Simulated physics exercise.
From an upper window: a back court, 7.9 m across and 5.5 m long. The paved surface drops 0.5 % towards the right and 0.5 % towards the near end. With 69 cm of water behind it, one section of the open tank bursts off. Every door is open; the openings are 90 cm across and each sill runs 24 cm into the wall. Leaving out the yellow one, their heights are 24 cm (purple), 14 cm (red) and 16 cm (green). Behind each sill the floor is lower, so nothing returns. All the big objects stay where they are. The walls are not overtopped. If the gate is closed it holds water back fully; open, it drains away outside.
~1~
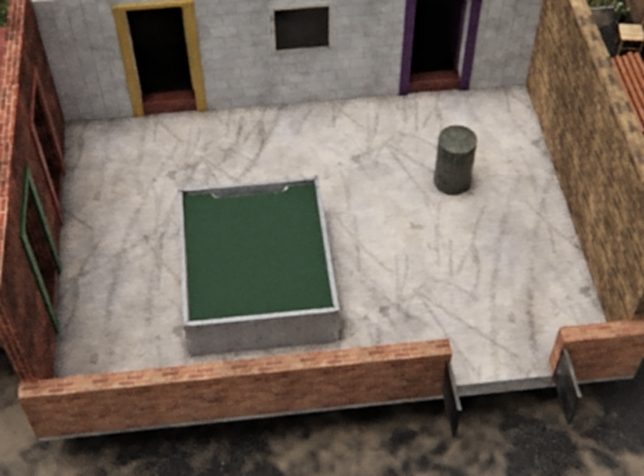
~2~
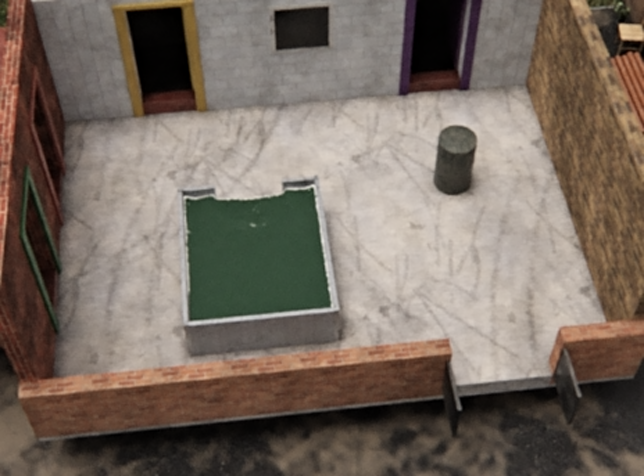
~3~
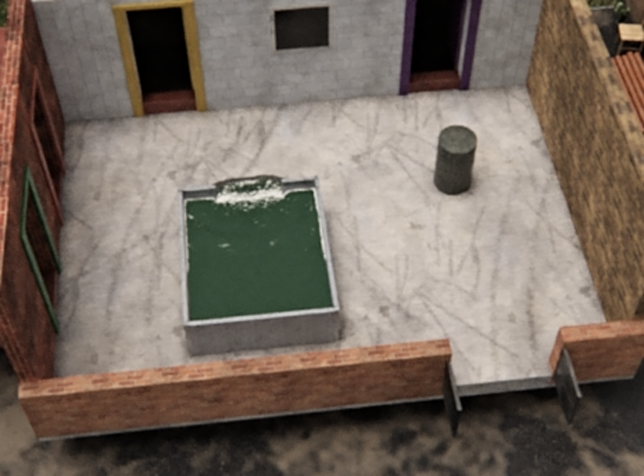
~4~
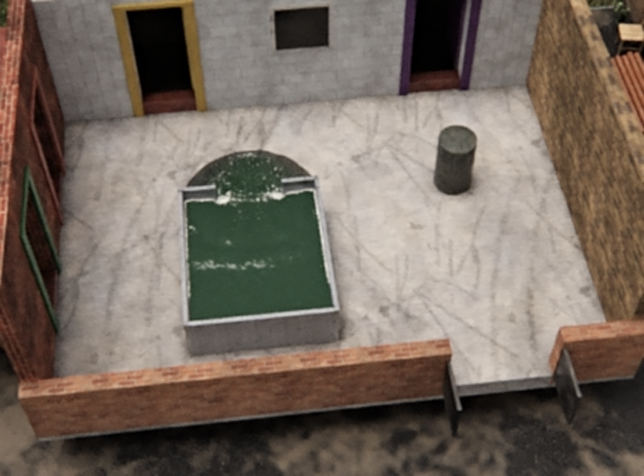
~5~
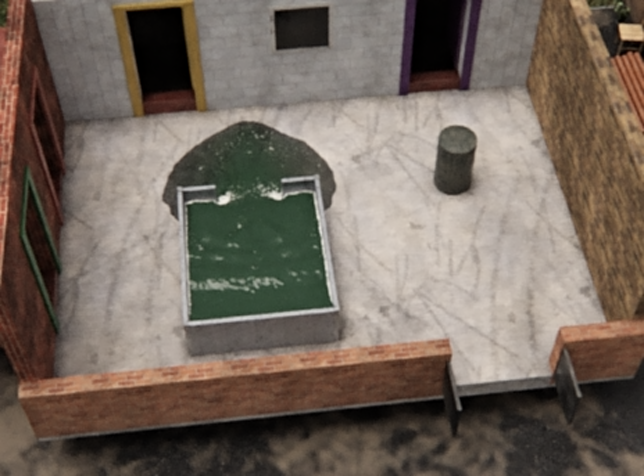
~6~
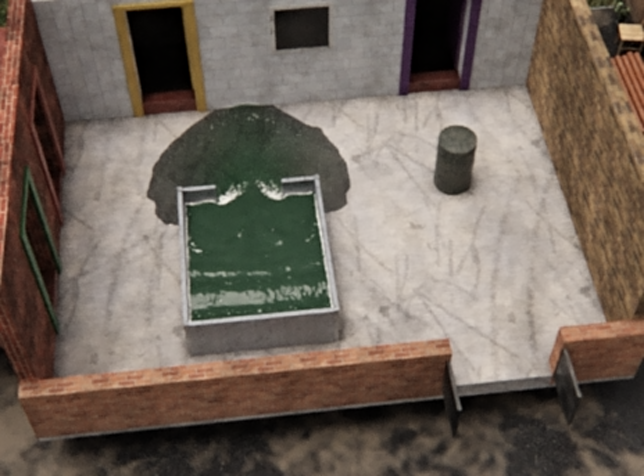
A low open tank of dark green water stands left of centre in a pale paved court seen from above, its far side breaking open. Yellow-framed and purple-framed doorways flank a dark window in the grey far wall, with a green frame at left and a dark cylinder at right. Foaming water pours through the gap and spreads backward in a widening dark fan, while the camera stays still.
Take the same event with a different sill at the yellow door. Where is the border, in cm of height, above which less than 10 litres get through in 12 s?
Some 23 cm above the ground.
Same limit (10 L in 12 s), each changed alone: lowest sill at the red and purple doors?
About 10.5 cm at red and 6.0 cm at purple.
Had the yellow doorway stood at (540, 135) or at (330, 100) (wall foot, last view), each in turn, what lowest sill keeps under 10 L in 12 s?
Roughly 16 and 20 cm.
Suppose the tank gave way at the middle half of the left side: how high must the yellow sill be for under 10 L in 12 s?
About 10.0 cm.
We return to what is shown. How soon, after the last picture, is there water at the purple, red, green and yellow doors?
Arrival: Purple 1.0 s, red 1.6 s, green 2.4 s, yellow 0.2 s.
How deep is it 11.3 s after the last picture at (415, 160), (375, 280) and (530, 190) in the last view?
About 4, 3 and 6 cm.
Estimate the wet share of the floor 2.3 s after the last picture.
Near 40 per cent is wet.
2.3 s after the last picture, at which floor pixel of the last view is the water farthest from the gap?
Near (518, 88).
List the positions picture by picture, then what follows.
The open tank at (255, 250) is whole and still, 69 cm deep; the yellow door at (164, 69) is dry, in the first frame.
The front is at a hidden place, 0.3 m from the gap on the far side; 0.2 m2 of floor is wet, 69 cm left at the back, in the second frame.
Water pours out on the far side and has run 0.8 m, to (259, 179); about 11 cm deep outside, 69 cm at the back, in the third frame.
The gap is on the far side, the front 1.3 m out at (238, 155); the back of the open tank holds 69 cm, in the fourth frame.
The gap is on the far side, the front 2.0 m out at (239, 126); the back of the open tank holds 69 cm, in the fifth frame.
The front is at (223, 109), 2.4 m from the gap on the far side; 5.1 m2 of floor is wet, 66 cm left at the back; 0.6 m in a straight line remain to the yellow door at (164, 69), in the sixth frame.
Then, 0.7 s after the last picture water covers 20 % of the floor, deepest (38 cm) near (247, 209); 25 cm at the yellow door, 0 litres in over its 27 cm sill.
Then, 2.3 s after the last picture water covers 40 % of the floor, deepest (32 cm) near (88, 123); 20 cm at the yellow door, 1 litre in over its 27 cm sill.
Then, 11.3 s after the last picture water covers 95 % of the floor, deepest (12 cm) near (590, 302); 6 cm at the yellow door, 1 litre in over its 27 cm sill.
At the yellow door as built, the water peaked near 27 cm, 1.5 s after the last picture.
Run again over the same 12 s with other heights there, 28 litres in over 19.5 cm, 2 litres over 26.5 cm. The limit of 10 litres is kept from about 23 cm up.
